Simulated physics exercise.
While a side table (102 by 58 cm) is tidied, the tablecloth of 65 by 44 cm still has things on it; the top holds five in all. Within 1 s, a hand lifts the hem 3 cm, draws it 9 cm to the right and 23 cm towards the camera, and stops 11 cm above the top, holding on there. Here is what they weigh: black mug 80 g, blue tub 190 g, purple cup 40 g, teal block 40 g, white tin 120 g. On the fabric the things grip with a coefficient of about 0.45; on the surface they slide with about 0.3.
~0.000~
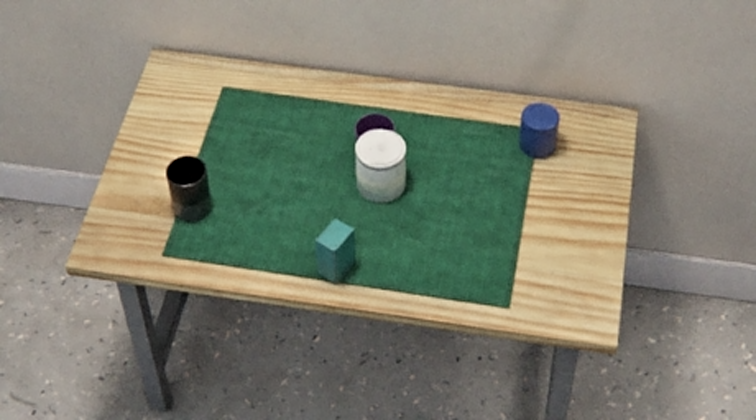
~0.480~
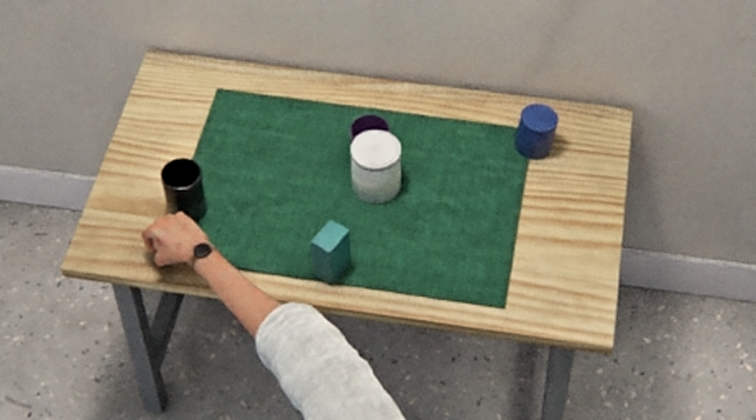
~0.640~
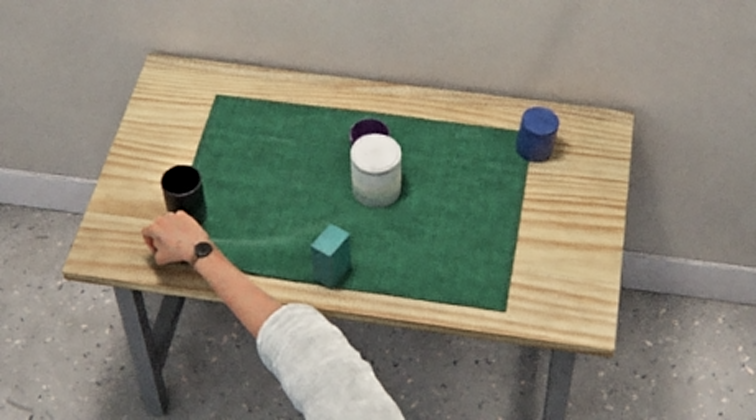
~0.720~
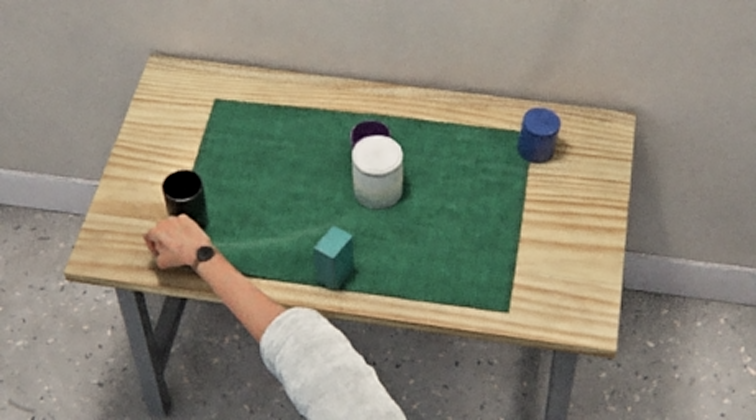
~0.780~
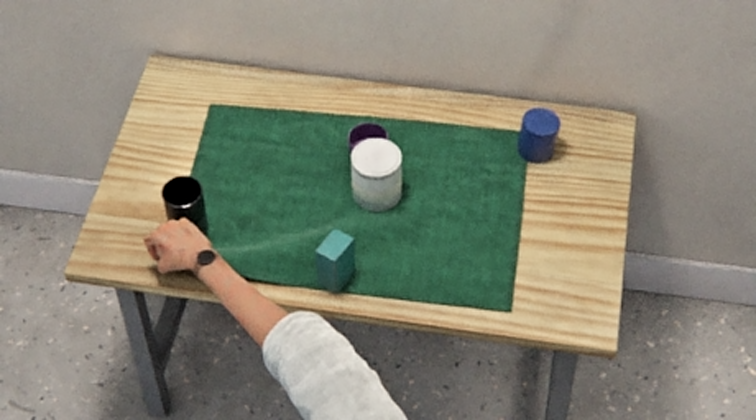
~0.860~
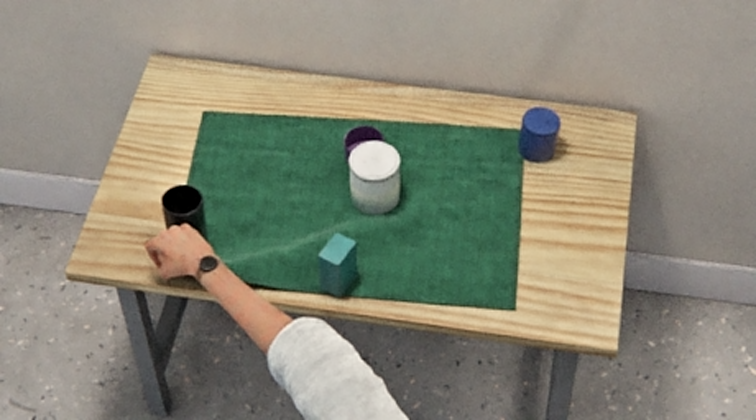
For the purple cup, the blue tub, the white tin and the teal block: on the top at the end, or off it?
The purple cup won't leave, the blue tub won't leave, the white tin won't leave, the teal block won't stay.
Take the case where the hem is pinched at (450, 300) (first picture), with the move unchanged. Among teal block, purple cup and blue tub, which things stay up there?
If so, teal block comes off, purple cup is still on top and blue tub is still on top.
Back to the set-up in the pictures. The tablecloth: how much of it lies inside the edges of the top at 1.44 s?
Share within the edges: Approx. 85 %.
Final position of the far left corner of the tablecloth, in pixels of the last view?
(125, 208).
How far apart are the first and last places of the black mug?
I'd say the black mug sits some 15 cm out of place.
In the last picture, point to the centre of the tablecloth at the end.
About (318, 246).
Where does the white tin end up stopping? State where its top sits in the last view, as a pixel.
(334, 196).
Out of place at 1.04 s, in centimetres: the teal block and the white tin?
Teal block: 4 cm; white tin: 4 cm.
At 1.0 s, 95 % of the tablecloth is still over the top; purple cup 6 cm off its start, white tin 4 cm off its start, teal block 4 cm off its start.
At 1.2 s, 90 % of the tablecloth is still over the top; purple cup 11 cm off its start, teal block 8 cm off its start, white tin 8 cm off its start.
At 1.4 s, 85 % of the tablecloth is still over the top; purple cup 17 cm off its start at (310, 177), teal block on its side, 16 cm off its start at (357, 354), white tin 12 cm off its start at (338, 192).
At 1.6 s, 80 % of the tablecloth is still over the top; teal block over the edge, purple cup 18 cm off its start, white tin 13 cm off its start.
At 3.2 s, 80 % of the tablecloth is still over the top; teal block over the edge, purple cup 18 cm off its start at (305, 182), white tin 13 cm off its start at (334, 196), blue tub 0 cm off its start at (539, 121).
